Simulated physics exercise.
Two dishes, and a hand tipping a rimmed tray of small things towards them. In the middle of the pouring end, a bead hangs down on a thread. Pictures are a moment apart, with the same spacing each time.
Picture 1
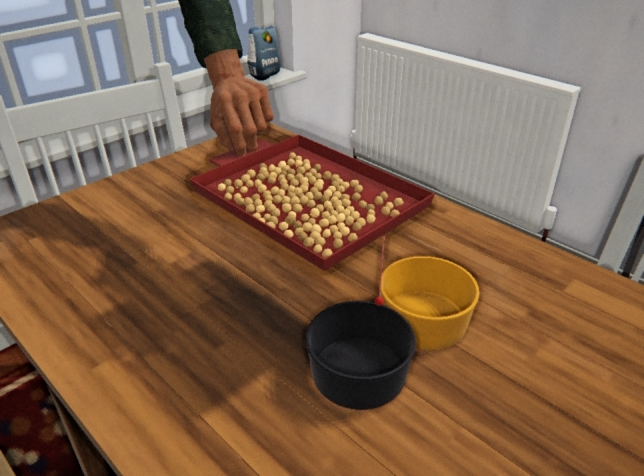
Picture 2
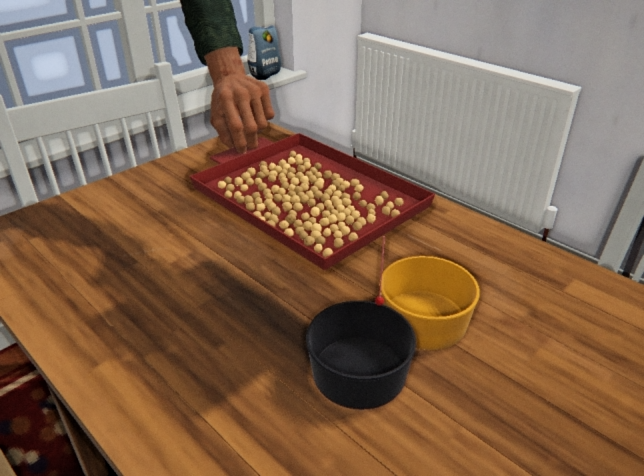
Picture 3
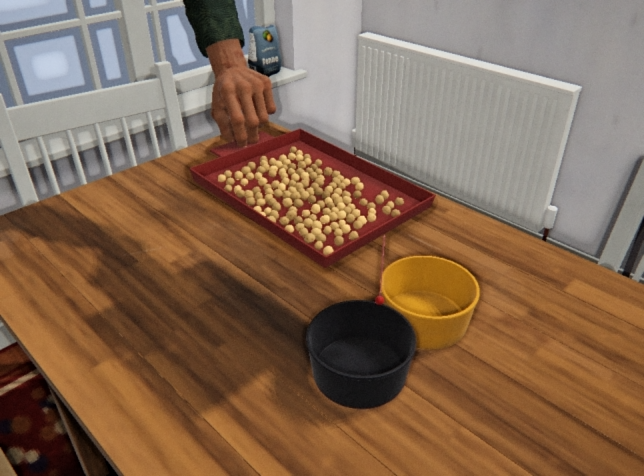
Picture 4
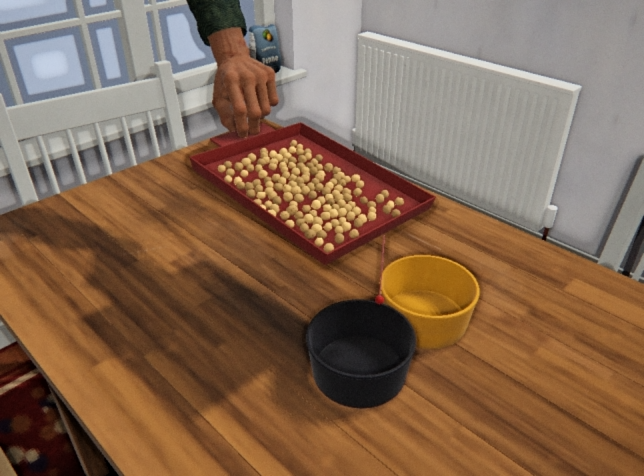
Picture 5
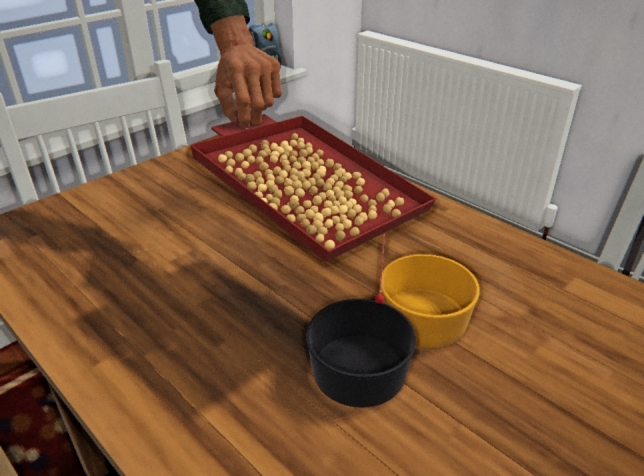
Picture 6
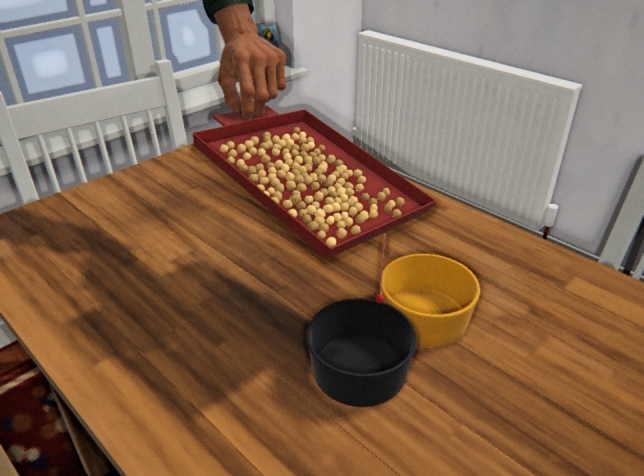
At first, a hand holds a red rimmed tray of dried chickpeas level above a wooden table, with a black dish and a yellow dish nearby. The hand then slowly raises the far end, tilting the tray slightly towards the dishes, its right corner lowest, while the chickpeas stay spread across it.
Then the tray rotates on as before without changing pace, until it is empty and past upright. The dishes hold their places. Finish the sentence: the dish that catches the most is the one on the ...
... right.
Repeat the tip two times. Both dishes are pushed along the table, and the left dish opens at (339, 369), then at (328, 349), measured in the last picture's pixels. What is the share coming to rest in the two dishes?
The first comes to 50 percent and the second to 80 percent.
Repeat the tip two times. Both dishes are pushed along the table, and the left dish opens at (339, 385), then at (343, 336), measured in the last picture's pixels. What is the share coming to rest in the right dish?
Roughly 30 per cent, then roughly 90 per cent.
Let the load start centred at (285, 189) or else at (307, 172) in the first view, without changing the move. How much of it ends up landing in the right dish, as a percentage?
Close to 90 in a hundred, then close to 90 in a hundred.
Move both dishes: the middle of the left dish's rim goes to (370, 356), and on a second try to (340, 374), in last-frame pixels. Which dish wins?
The dish to the right, then the dish to the right.
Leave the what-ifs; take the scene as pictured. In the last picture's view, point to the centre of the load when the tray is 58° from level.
Roughly at (382, 182).
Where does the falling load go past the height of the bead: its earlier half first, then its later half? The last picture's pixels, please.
It goes through near (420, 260) first, then near (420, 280).
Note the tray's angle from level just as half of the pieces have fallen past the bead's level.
A tilt of roughly 105°.
Just after the last frame, tray tipped steeply; every one on the tray.
A moment on, tray tipped right over; almost all on the tray; just a few in the right dish; just a few in the air.
Further on, tray tipped past a quarter turn; almost all in the right dish; about a tenth outside both.
When it is over, tray tipped past a quarter turn; not one in the left dish; almost all in the right dish; about a tenth outside both.
